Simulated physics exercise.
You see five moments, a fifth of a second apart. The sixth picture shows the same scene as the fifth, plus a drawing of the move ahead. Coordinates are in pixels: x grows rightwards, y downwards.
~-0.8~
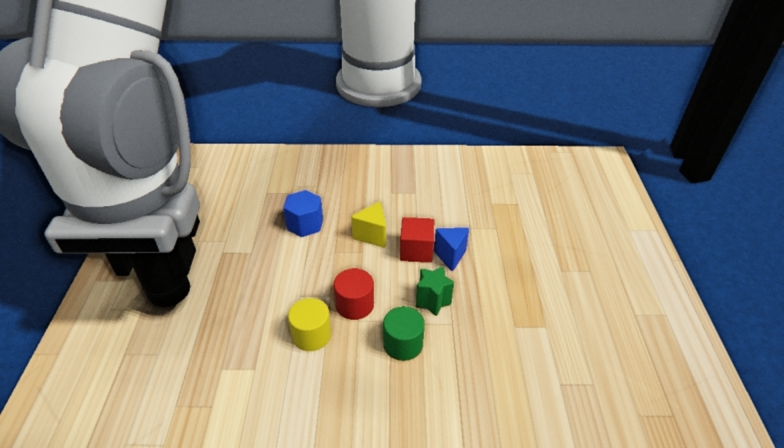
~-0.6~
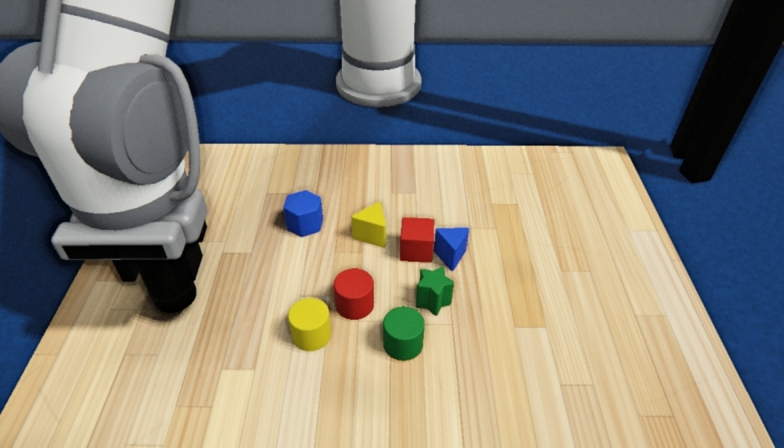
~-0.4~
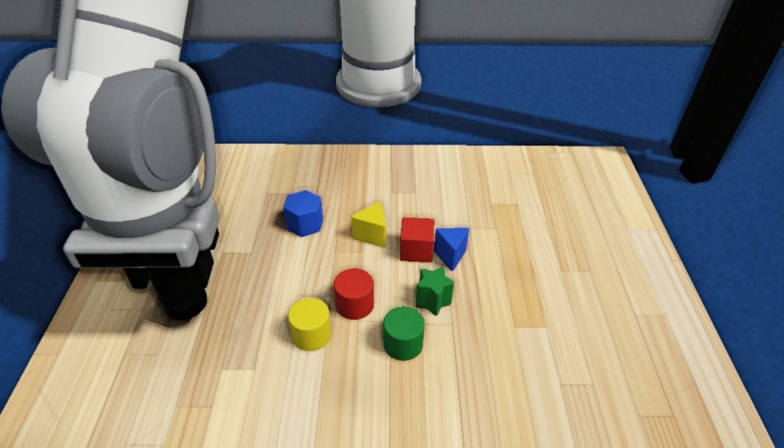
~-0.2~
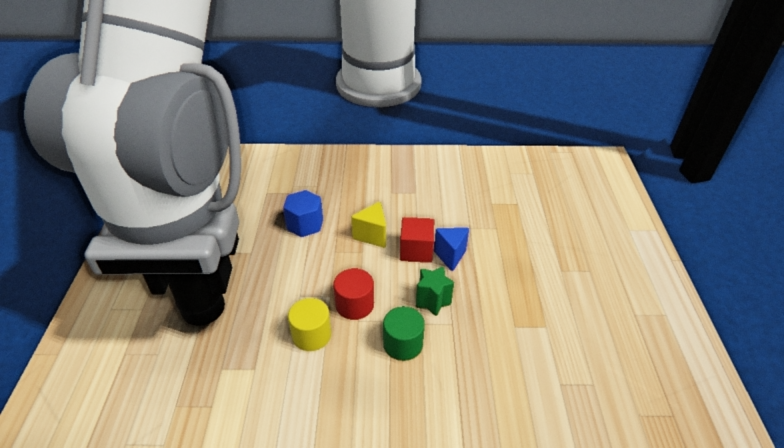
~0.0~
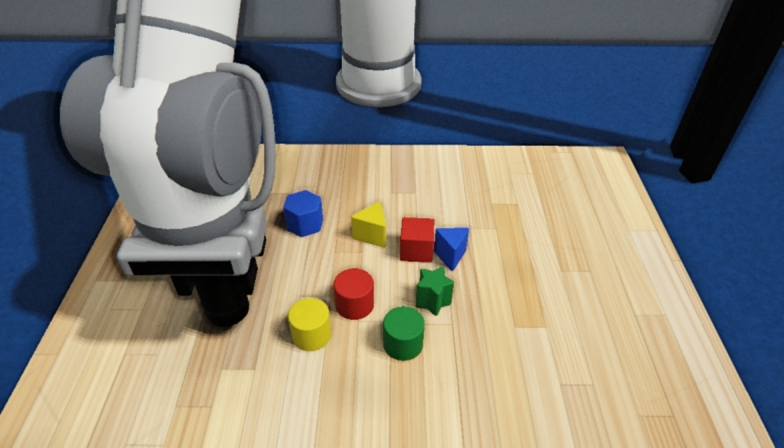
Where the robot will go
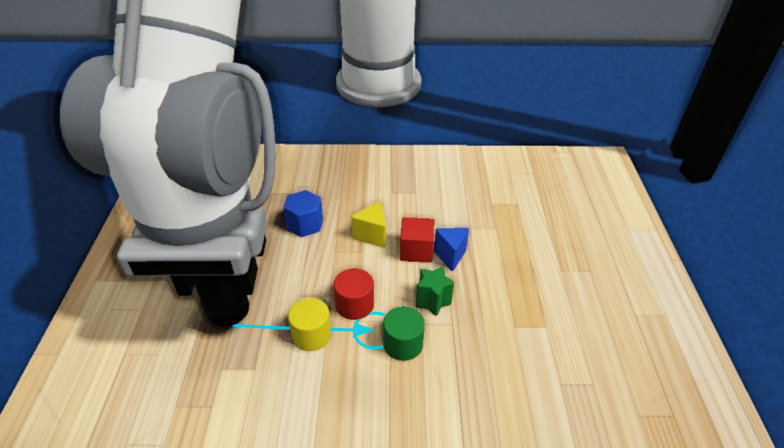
In the video, a robotic arm with a dark tool tip moves slowly rightward over the left side of a wooden table, nearing the yellow cylinder, while the red, blue, green and yellow blocks stay still.
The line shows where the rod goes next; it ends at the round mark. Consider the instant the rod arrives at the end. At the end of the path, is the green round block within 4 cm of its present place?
Answer: Yes.
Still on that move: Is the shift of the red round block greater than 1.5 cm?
Yes, that is how it ends up.
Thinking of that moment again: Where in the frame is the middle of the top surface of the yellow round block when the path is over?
Its top centre lands on (399, 337).
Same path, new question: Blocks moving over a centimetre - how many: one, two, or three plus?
By the end, three or more blocks will have moved.
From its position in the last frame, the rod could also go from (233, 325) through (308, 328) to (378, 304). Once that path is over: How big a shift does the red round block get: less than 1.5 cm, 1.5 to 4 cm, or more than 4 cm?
It gets moved over 4 cm.
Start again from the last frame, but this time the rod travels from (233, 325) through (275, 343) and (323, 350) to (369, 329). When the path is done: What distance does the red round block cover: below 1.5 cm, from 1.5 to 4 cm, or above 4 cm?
It goes a little way, 1.5 to 4 cm.
The line goes straight from (233, 325) to (375, 330).
On the path given first. One third of the way, rod at (278, 313); yellow round block at (316, 314).
Two thirds of the way, rod at (327, 315); yellow round block at (363, 322).
At the end, rod at (375, 315); yellow round block at (399, 337); red round block at (373, 275); green round block at (441, 333); green star-shaped block unmoved.
